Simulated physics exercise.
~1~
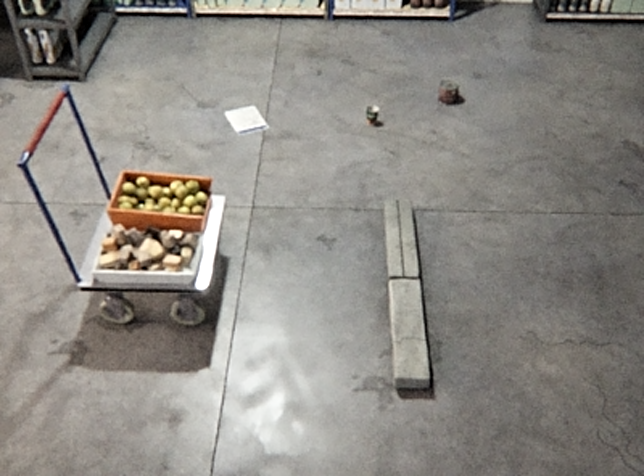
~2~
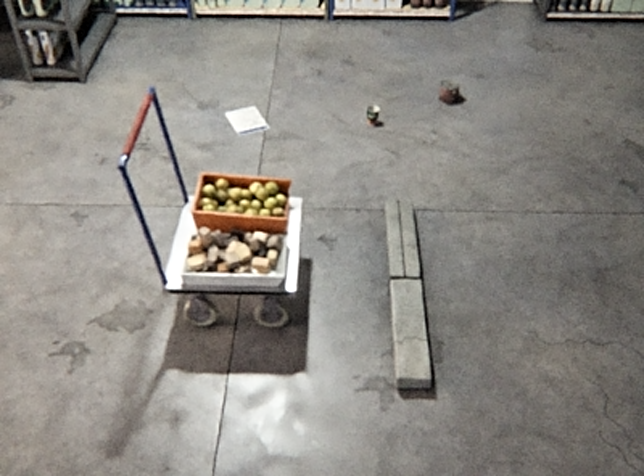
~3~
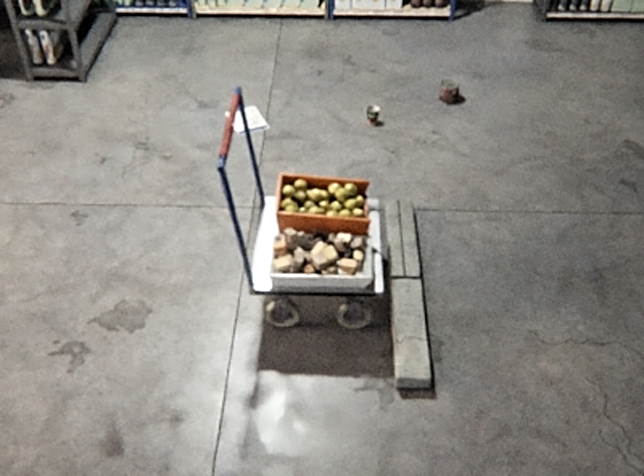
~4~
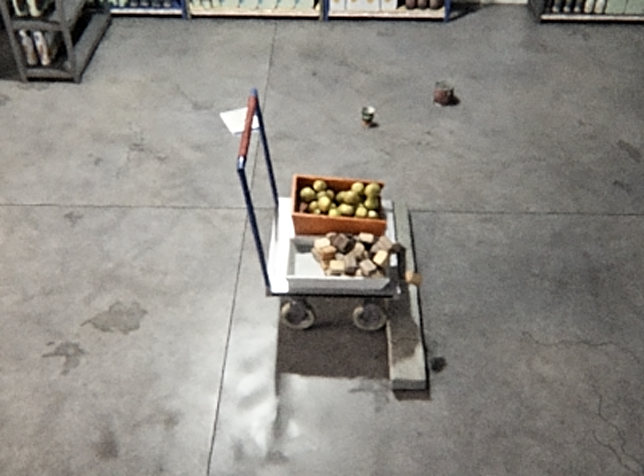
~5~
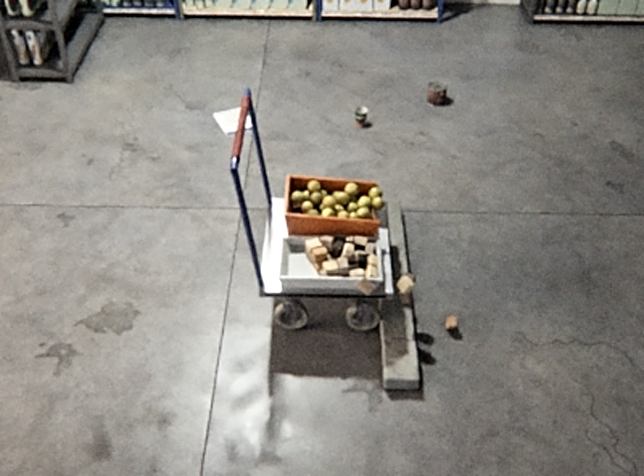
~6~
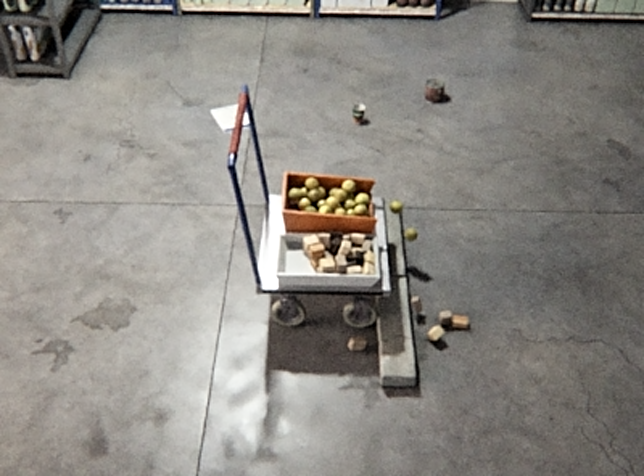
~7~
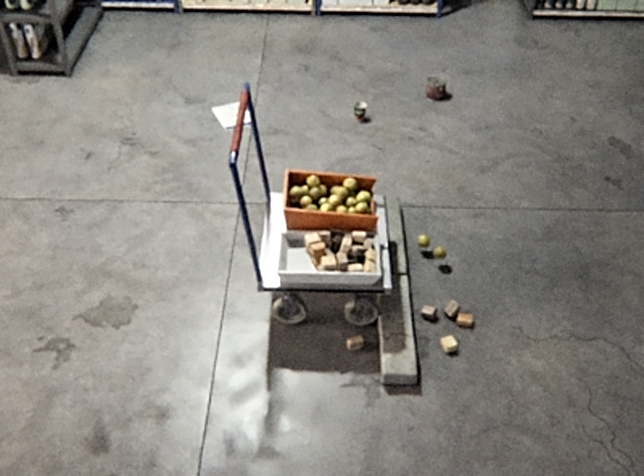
The clip opens on a trolley at the left of a grey concrete floor, carrying an orange tote of yellowish-green apples behind a white tote of wooden blocks. It rolls steadily right towards a low step, with nobody pushing it in view. The trolley stops against the step, and the loads surge towards the right-hand ends of their totes. A few blocks tumble out over the step, and then two apples drop beyond it. At the end the trolley stands still, most of its load aboard, with the two apples and several blocks scattered on the floor.
